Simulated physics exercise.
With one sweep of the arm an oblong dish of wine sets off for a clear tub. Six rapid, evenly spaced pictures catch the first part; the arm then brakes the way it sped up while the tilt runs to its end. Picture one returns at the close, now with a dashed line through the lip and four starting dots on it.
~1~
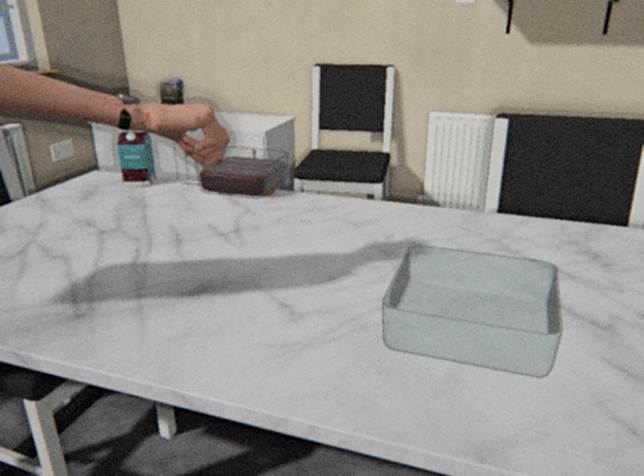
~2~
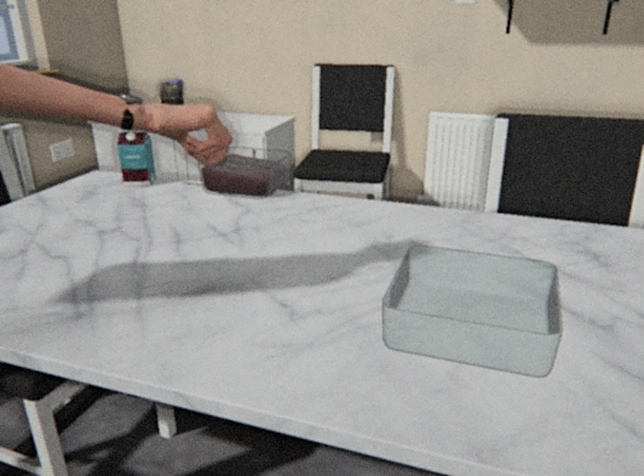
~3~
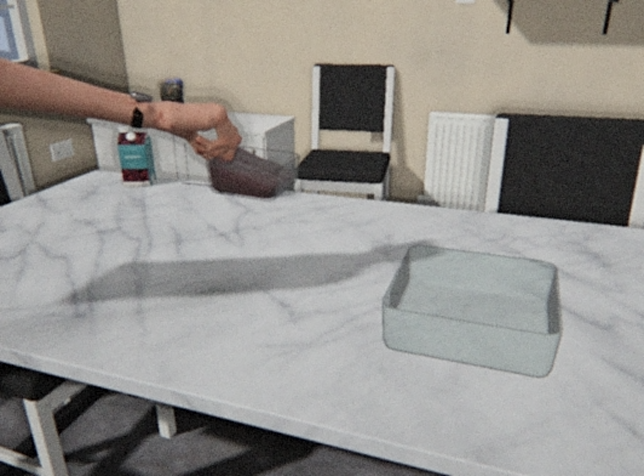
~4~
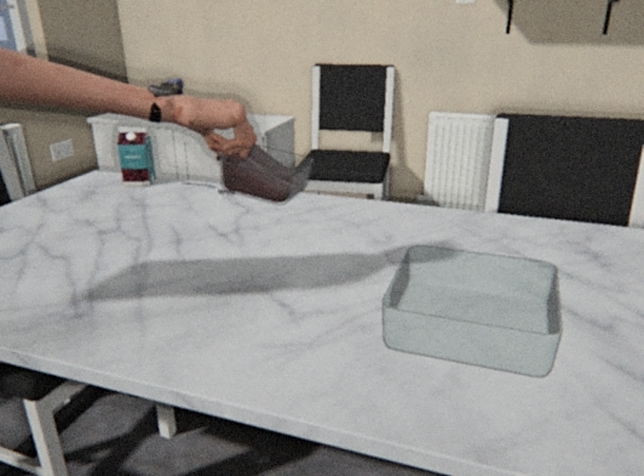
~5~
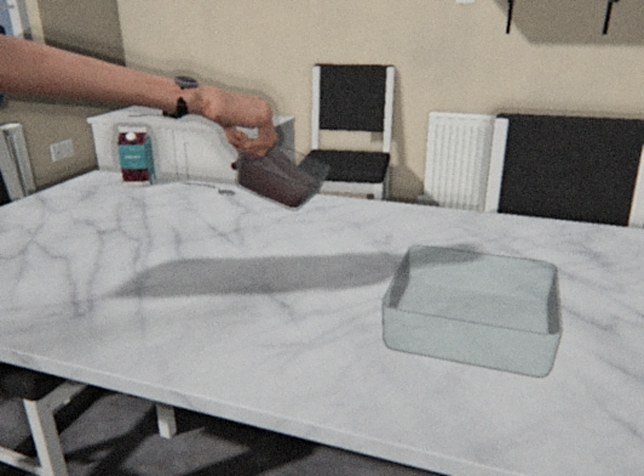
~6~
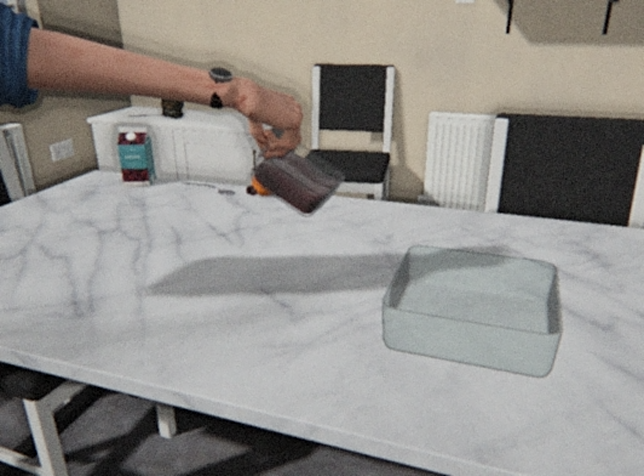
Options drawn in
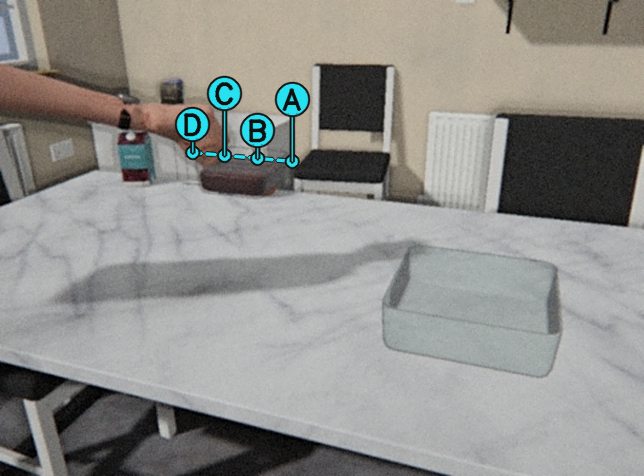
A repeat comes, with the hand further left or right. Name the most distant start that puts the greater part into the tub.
I would pick spot B.
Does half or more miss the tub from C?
Yes, that goes wrong.
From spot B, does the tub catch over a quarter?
Yes, clearly.
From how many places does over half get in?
Two of the four.
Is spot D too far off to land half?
Yes.
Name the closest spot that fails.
That is spot C.
On the marked copy, A at (292, 161); B at (257, 158); C at (224, 155); D at (192, 152).
Choosing A, about 75 % lands in the tub, 12 % falls short and 14 % goes beside or beyond.
Choosing B, about 63 % lands in the tub, 26 % falls short and 11 % goes beside or beyond.
Choosing C, about 27 % lands in the tub, 68 % falls short and 5 % goes beside or beyond.
Choosing D, about 0 % lands in the tub, 98 % falls short.
